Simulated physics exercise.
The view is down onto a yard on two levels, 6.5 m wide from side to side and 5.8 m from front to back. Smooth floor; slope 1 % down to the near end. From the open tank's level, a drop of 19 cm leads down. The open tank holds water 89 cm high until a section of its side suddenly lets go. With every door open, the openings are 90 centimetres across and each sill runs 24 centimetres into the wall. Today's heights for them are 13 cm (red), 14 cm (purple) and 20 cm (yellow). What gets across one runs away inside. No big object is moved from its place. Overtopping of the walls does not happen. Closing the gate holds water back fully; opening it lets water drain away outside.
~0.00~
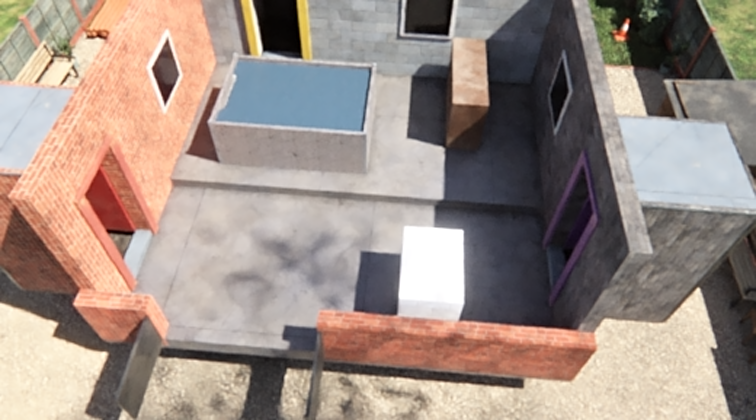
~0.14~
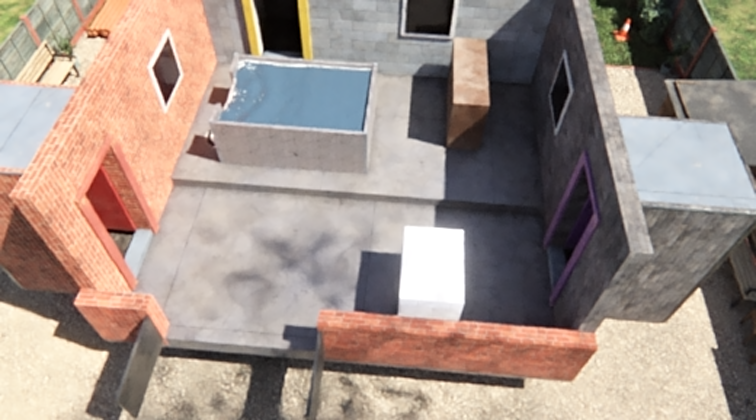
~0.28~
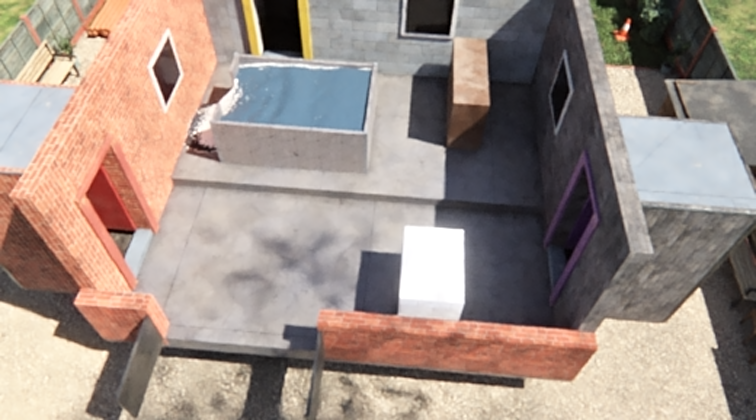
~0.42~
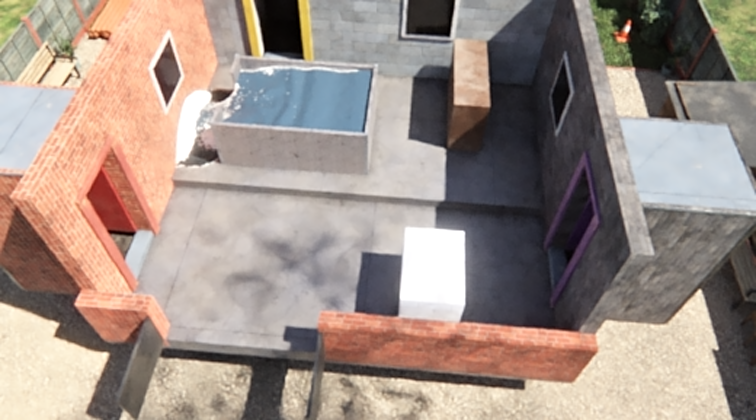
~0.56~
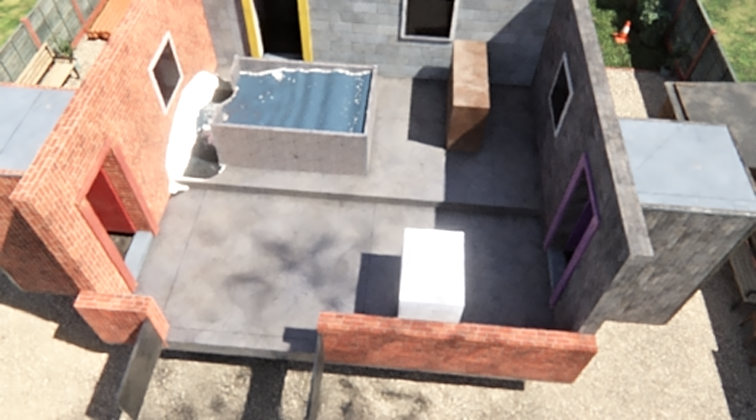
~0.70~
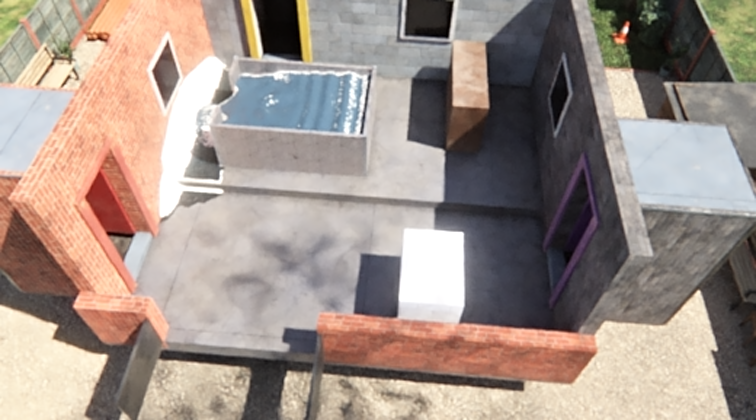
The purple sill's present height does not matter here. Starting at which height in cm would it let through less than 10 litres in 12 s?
From about 6.5 cm upwards.
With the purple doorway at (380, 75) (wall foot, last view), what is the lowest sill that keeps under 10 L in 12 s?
About 9.0 cm.
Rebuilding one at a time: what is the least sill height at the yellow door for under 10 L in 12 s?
At yellow, about 19 cm.
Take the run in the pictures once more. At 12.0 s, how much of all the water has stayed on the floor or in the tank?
About 60 in every hundred.
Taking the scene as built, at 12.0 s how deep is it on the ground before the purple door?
Depth: Near 9.5 cm.
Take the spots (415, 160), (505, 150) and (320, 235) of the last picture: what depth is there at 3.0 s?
About 0, 0 and 1 cm respectively.
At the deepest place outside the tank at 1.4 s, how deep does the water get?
About 68 cm at most.
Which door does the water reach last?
It would be the purple one.
After 1.4 s water covers 25 % of the floor, deepest (68 cm) near (192, 126); it has not reached the purple door.
After 3.0 s water covers 50 % of the floor, deepest (40 cm) near (192, 126); it has not reached the purple door.
After 12.0 s water covers 90 % of the floor, deepest (12 cm) near (337, 340); 9 cm at the purple door, 0 litres in over its 14 cm sill.
At the purple door as built, the water arrived by 6.4 s and peaked near 10 cm at 11.2 s.
Run again over the same 12 s with other heights there, 17 litres in over 5.5 cm, 3 litres over 7.5 cm. The limit of 10 litres is kept from about 6.5 cm up.
